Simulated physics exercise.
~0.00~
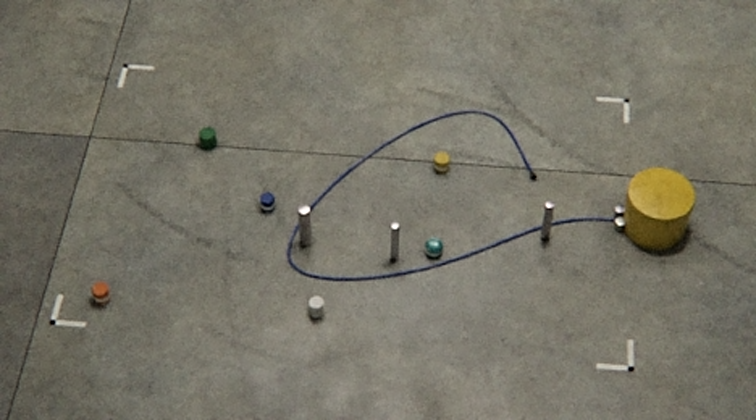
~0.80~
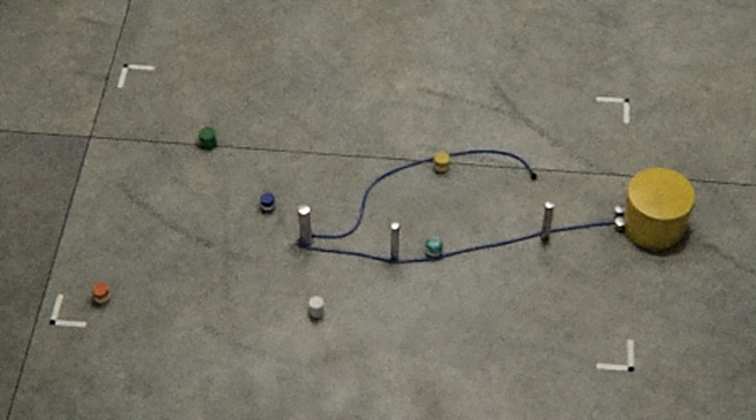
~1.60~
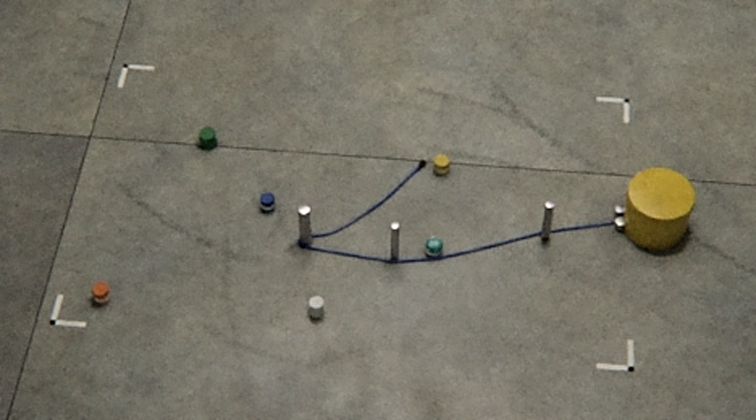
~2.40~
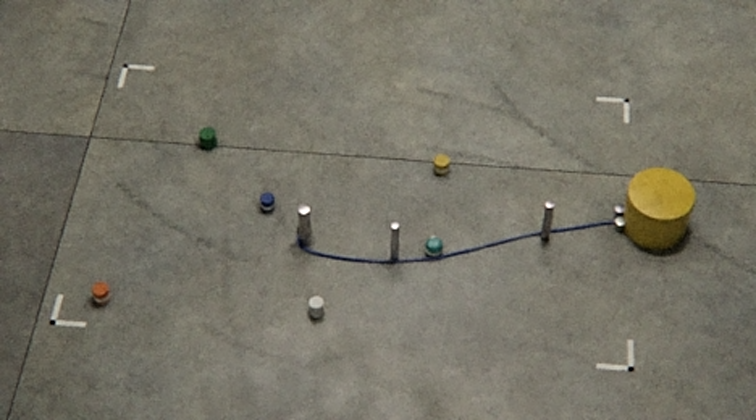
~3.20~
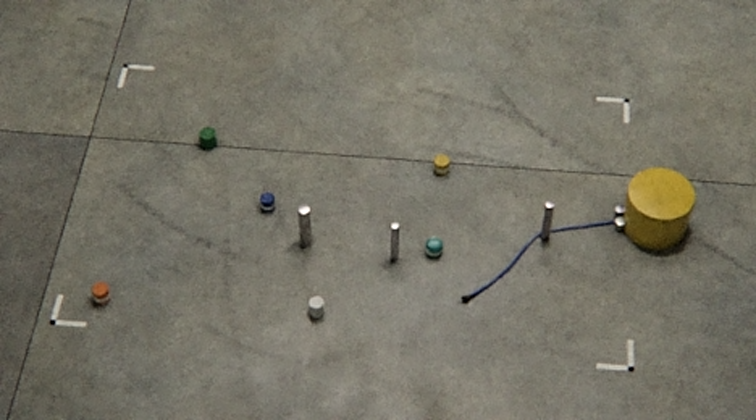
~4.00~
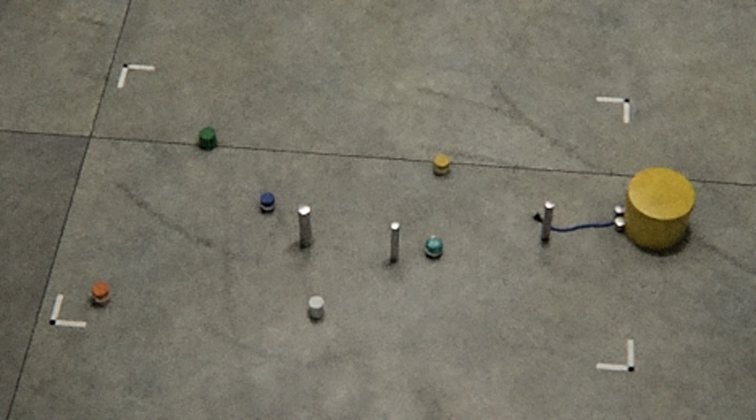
A large yellow drum draws in its blue cord past steel posts, leaving a short length.
